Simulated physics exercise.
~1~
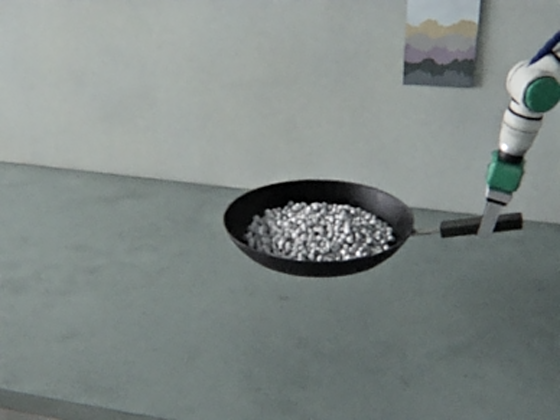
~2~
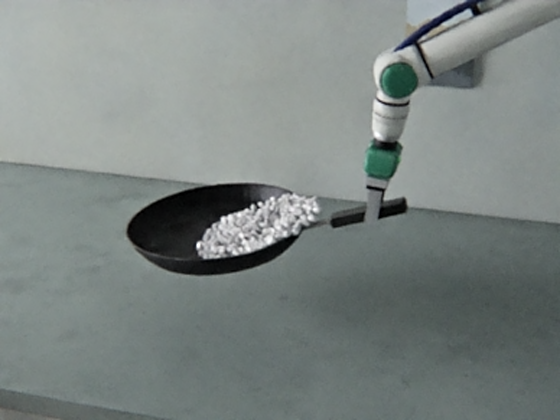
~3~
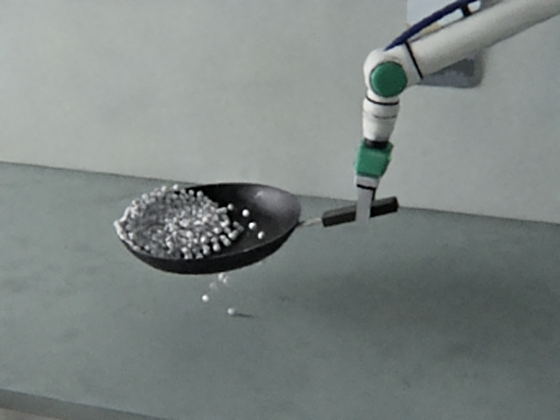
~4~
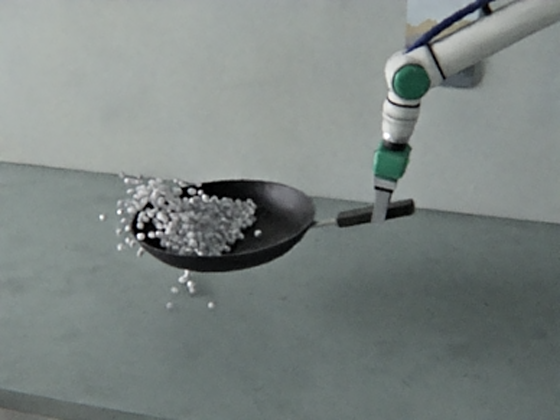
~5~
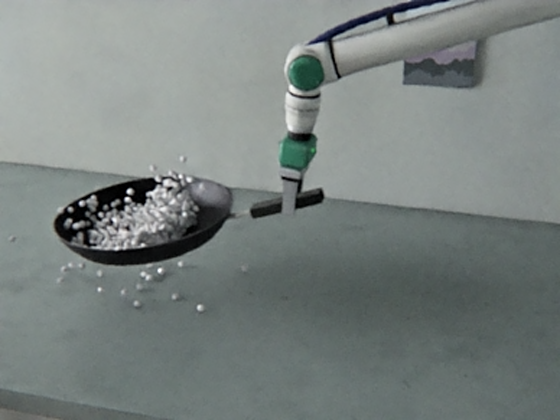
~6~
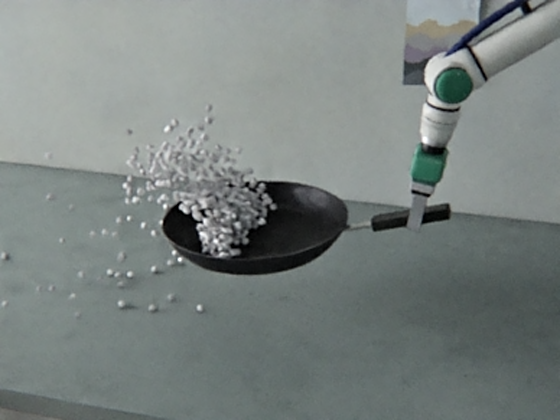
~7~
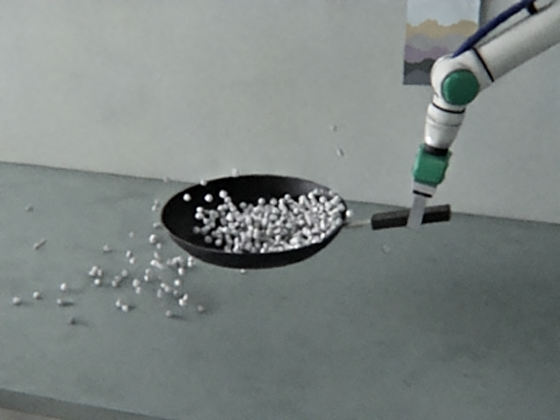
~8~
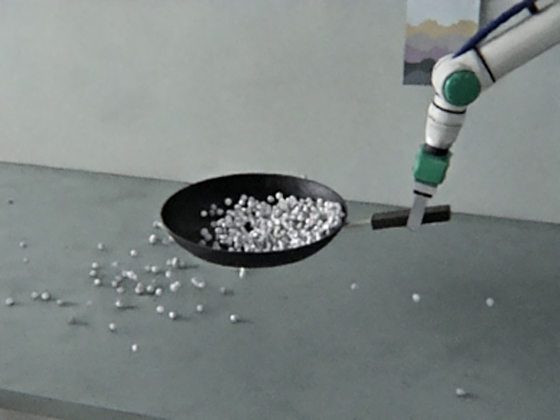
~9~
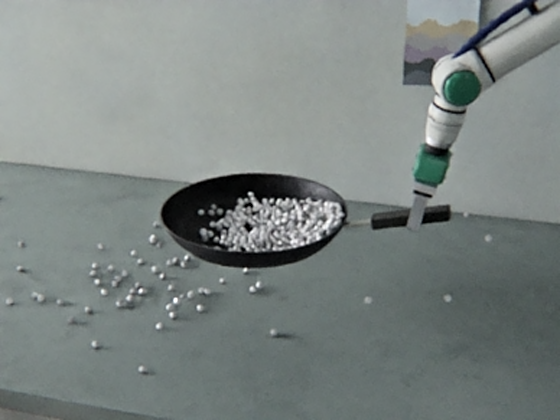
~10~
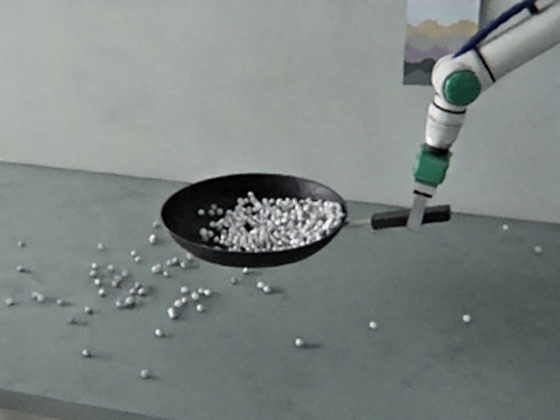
A white robot arm with green joints reaches in from the upper right, holding a black frying pan of silvery-white beads above a grey-green table, seen from the side and slightly above. A picture of layered hills hangs on the pale wall behind. The arm swings the pan left, and the beads slide toward the handle, then surge to the far side, a few spilling over. It jerks right, left and right again, tossing beads up in a spray. The pan stops, most beads settle inside it, and scattered ones lie on the table, mainly at left.
